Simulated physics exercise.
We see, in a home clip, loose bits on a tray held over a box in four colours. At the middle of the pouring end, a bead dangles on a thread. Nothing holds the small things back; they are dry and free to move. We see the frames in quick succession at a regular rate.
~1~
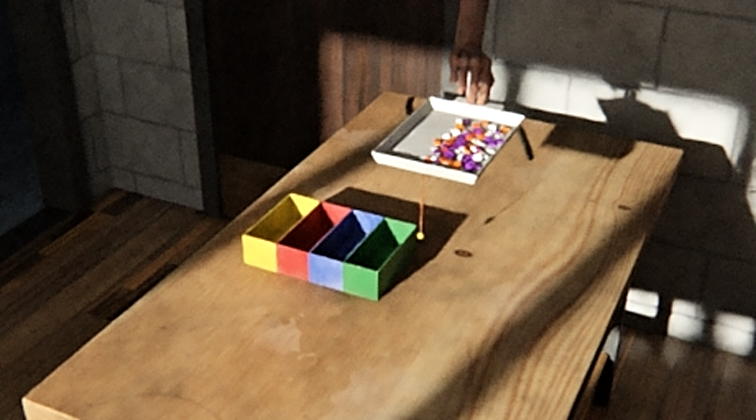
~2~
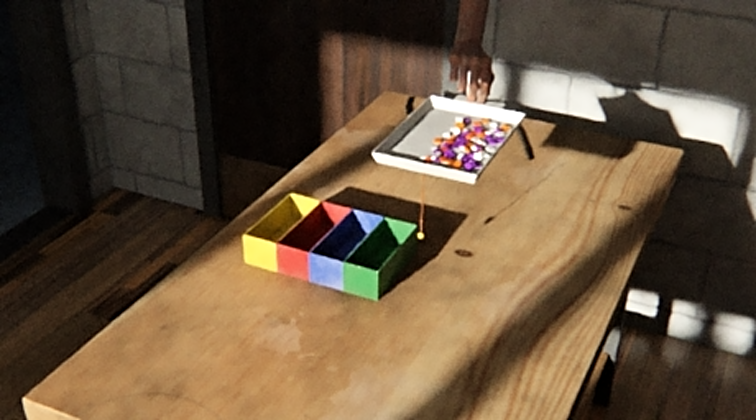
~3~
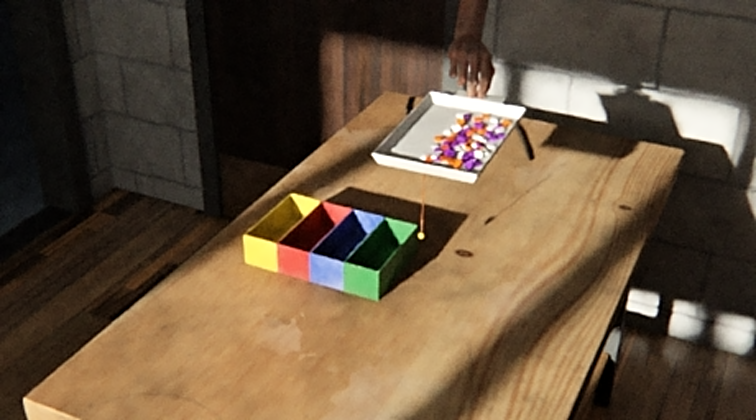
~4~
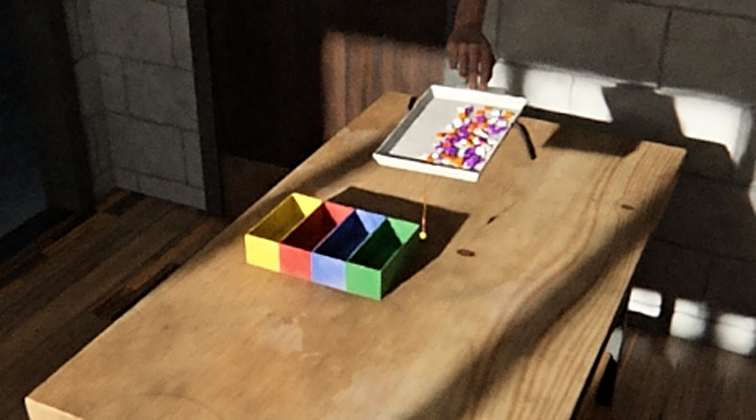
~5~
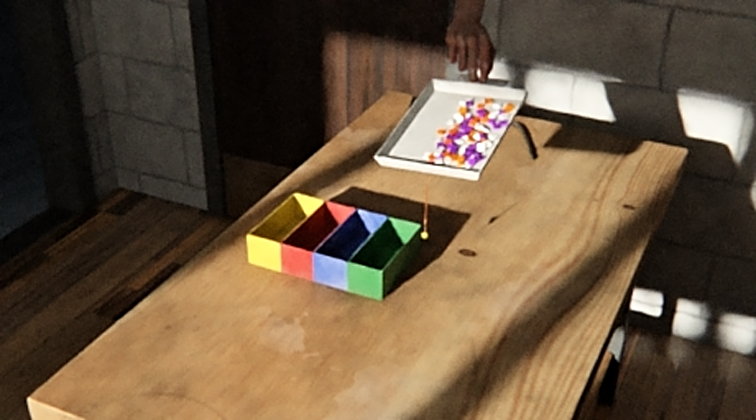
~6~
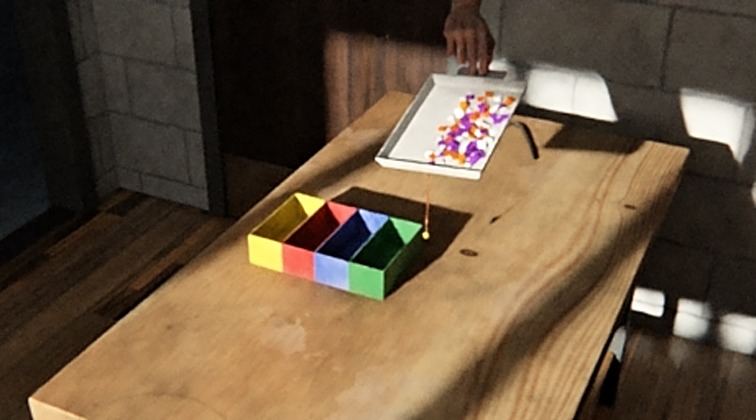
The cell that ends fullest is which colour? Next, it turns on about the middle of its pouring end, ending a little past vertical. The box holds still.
It is the green cell.
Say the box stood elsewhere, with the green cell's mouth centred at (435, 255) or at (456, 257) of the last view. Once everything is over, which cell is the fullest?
Try 1: Red. Try 2: Red.
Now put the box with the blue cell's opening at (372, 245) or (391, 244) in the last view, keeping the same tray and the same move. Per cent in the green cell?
It comes to roughly 20 per cent in one try and roughly 10 per cent in the next.
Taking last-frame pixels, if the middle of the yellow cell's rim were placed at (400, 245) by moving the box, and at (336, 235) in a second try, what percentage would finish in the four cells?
Result: 50 % and 100 %.
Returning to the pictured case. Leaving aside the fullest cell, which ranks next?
Second best is the cell in blue.
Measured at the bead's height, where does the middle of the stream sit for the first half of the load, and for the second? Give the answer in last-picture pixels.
First close to (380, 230), next close to (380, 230).
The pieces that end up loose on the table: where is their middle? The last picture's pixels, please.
It centres at roughly (425, 292).
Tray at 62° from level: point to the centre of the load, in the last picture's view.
The load is centred about (411, 156).
Soon, tray tipped steeply; nearly all on the tray; a stray few falling or outside the box.
A while on, tray tipped past a quarter turn; a small part on the tray; about a third in the green cell; about a quarter in the blue cell; about a third falling or outside the box.
Towards the end, tray tipped past a quarter turn; about two thirds in the green cell; about a quarter in the blue cell; a small part falling or outside the box.
Finally, tray tipped past a quarter turn; about two thirds in the green cell; about a quarter in the blue cell; none in the red cell; none in the yellow cell; a small part outside the box.
